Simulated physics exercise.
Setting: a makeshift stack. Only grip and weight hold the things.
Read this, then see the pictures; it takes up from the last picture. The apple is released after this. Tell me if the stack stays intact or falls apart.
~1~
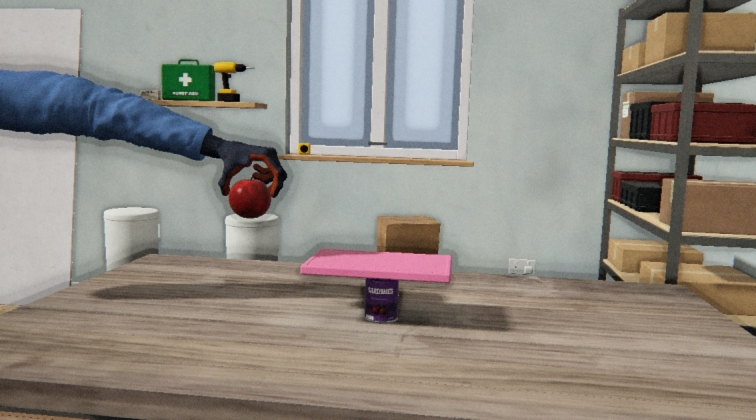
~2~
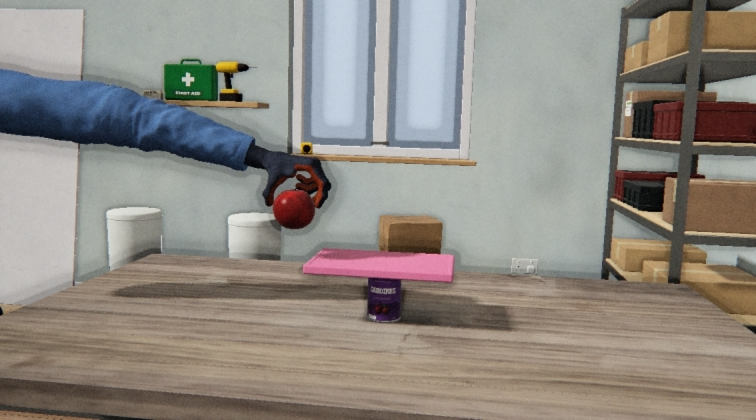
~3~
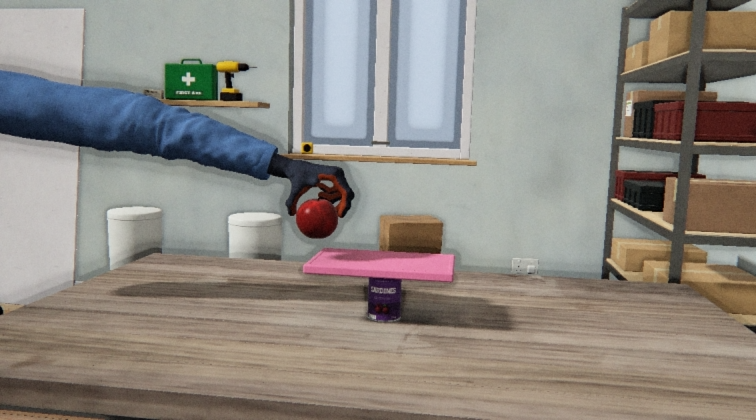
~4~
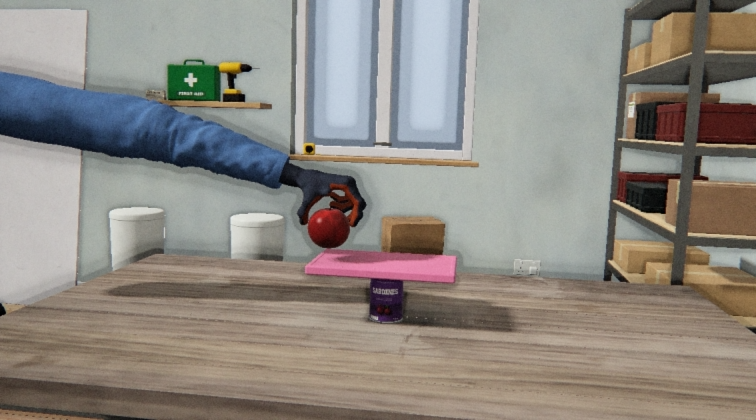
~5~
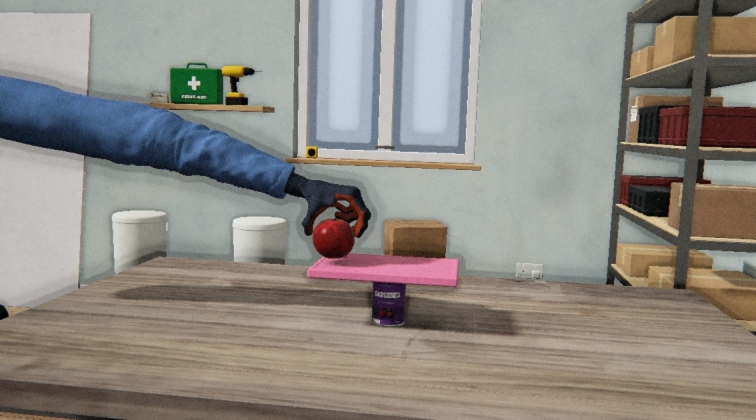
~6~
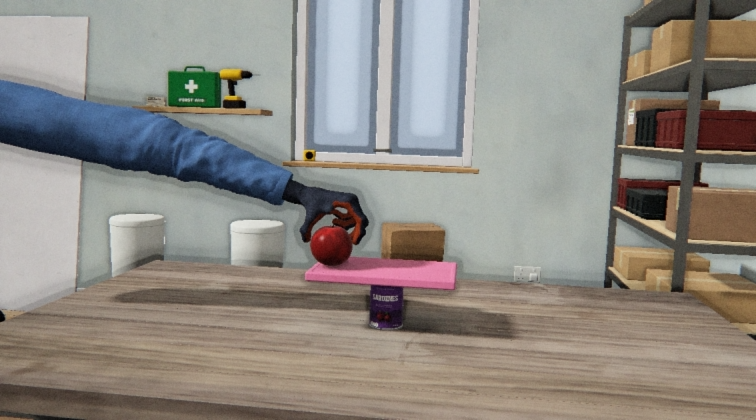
The result: A fall.
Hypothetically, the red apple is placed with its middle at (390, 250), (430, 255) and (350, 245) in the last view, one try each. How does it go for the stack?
Try 1: Stands; try 2: Topples; try 3: Topples.
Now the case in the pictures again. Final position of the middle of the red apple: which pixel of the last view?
Close to pixel (282, 304).
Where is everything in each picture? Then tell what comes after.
The first frame shows still above its spot; red apple (250, 198); purple tin (382, 294).
The second frame shows still above its spot; red apple (295, 209); purple tin (384, 294).
The third frame shows still above its spot; red apple (318, 219); purple tin (385, 293).
The fourth frame shows still above its spot; red apple (329, 228); purple tin (387, 295).
The fifth frame shows still above its spot; red apple (334, 239); purple tin (389, 298).
The sixth frame shows in place under the hand; red apple (332, 245); purple tin (387, 301).
Then, 0.30 s past the last view, red apple now fallen; pink lid rocked 40° from its first pose.
Then, 0.40 s past the last view, pink lid rocked 63° from its first pose.
Then, 1.00 s past the last view, pink lid rocked 42° from its first pose.
Finally, fallen, red apple; down or leaning hard in the stack, pink lid; purple tin still in place. Final places as the last picture's camera would see them, red apple near (282, 304). The stack gives way.
